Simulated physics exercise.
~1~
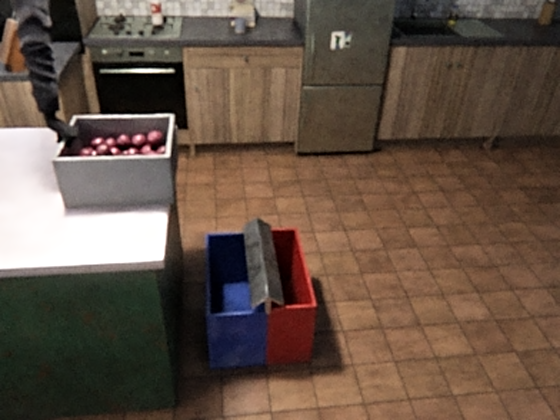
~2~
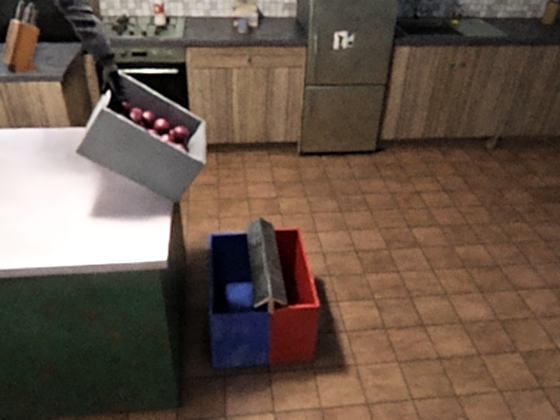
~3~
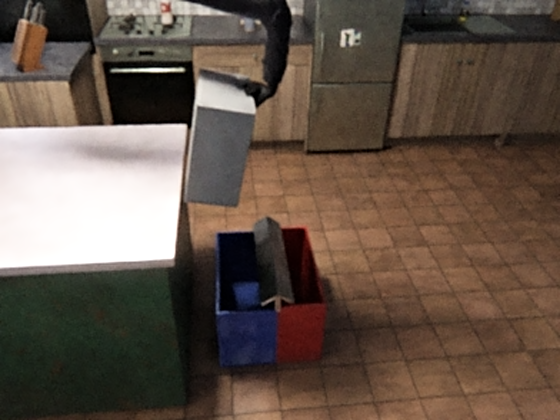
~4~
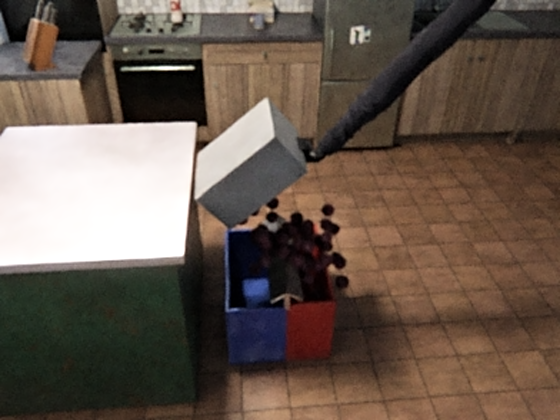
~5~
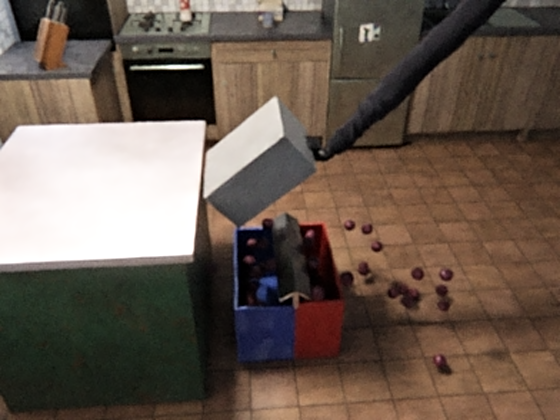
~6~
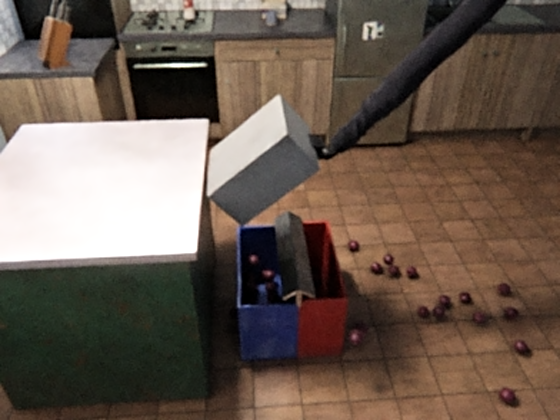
The clip opens on a kitchen where a dark arm holds a grey crate of red onions on a white-topped green bench, above a blue tub and a red trough split by a grey ridge. The arm lifts the crate and tips it rightward over the edge, swinging it past upright until its mouth faces down. Onions pour out in a cluster over the ridge. Some drop into both containers, while others fly past the red trough and scatter across the tiles. The crate stays tipped as the strays roll right, ending spread over the floor, with some onions still visible in the blue tub.
